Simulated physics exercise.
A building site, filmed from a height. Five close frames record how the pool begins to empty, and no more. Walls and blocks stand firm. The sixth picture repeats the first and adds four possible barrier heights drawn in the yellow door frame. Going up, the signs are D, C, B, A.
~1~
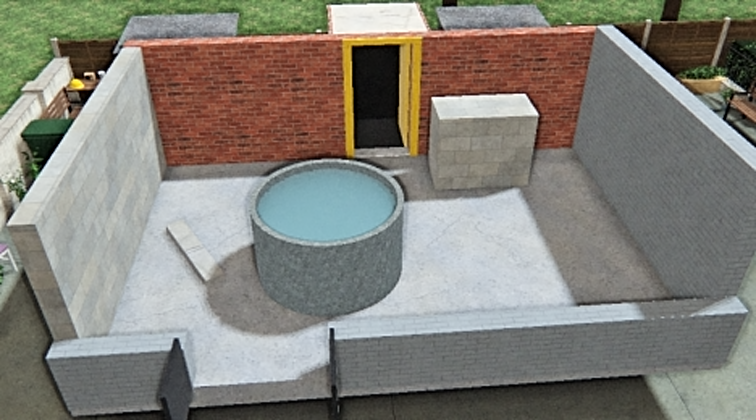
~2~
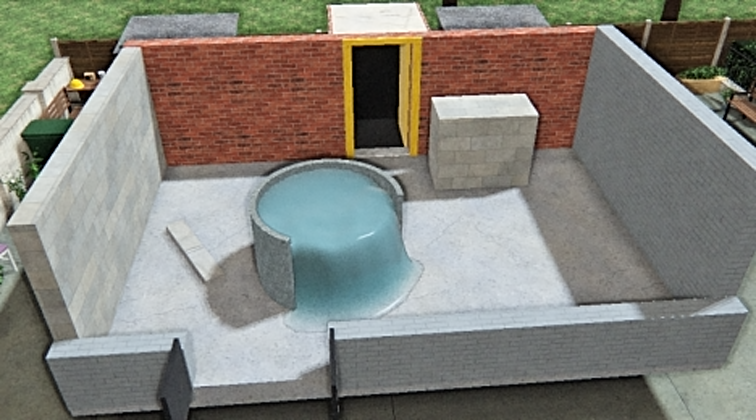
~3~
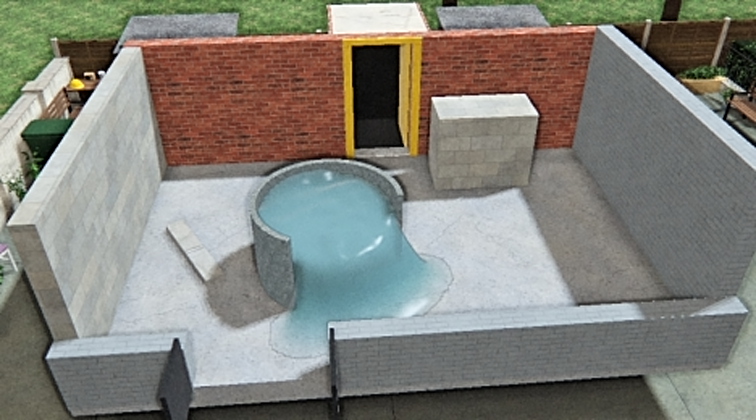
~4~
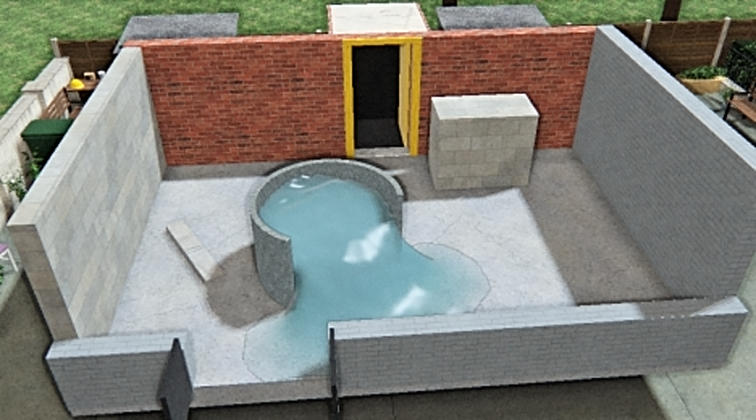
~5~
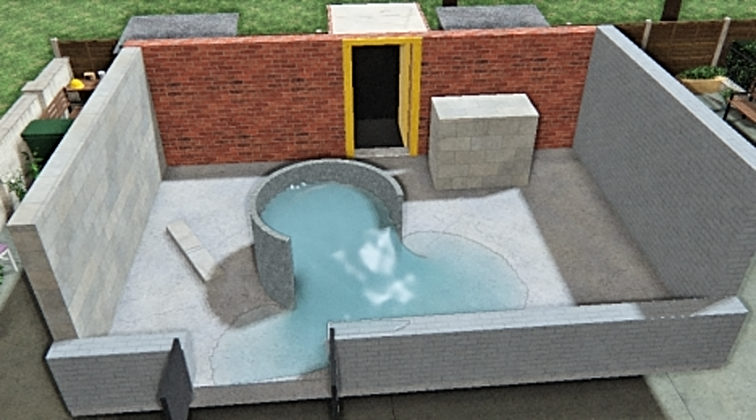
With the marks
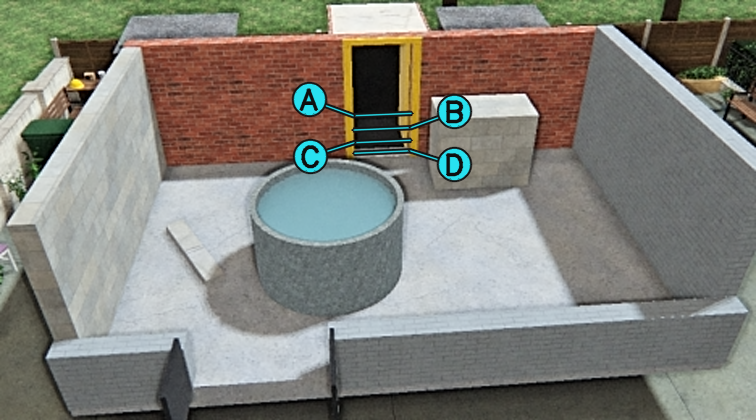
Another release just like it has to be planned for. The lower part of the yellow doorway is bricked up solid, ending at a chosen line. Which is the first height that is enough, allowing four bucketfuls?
Use mark D.
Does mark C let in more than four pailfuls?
No, that is safe.
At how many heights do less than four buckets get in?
All of them.
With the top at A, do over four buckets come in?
No, that is safe.
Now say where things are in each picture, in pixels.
Water in the pool at rest, its middle at (327, 204); foot of the yellow doorway at (382, 156); open gate at (258, 323).
Water covers 2 % of the ground and shows as far out as (409, 259).
Water covers 6 % of the ground and shows as far out as (428, 260).
Water covers 12 % of the ground and shows as far out as (472, 265).
Water covers 18 % of the ground and shows as far out as (517, 281).
On the marked copy, A at (382, 114); B at (382, 128); C at (382, 141); D at (382, 152); from the bottom up D, C, B, A.
Choosing A, nothing gets over.
Choosing B, nothing gets over.
Choosing C, nothing gets over.
Choosing D, nothing gets over.
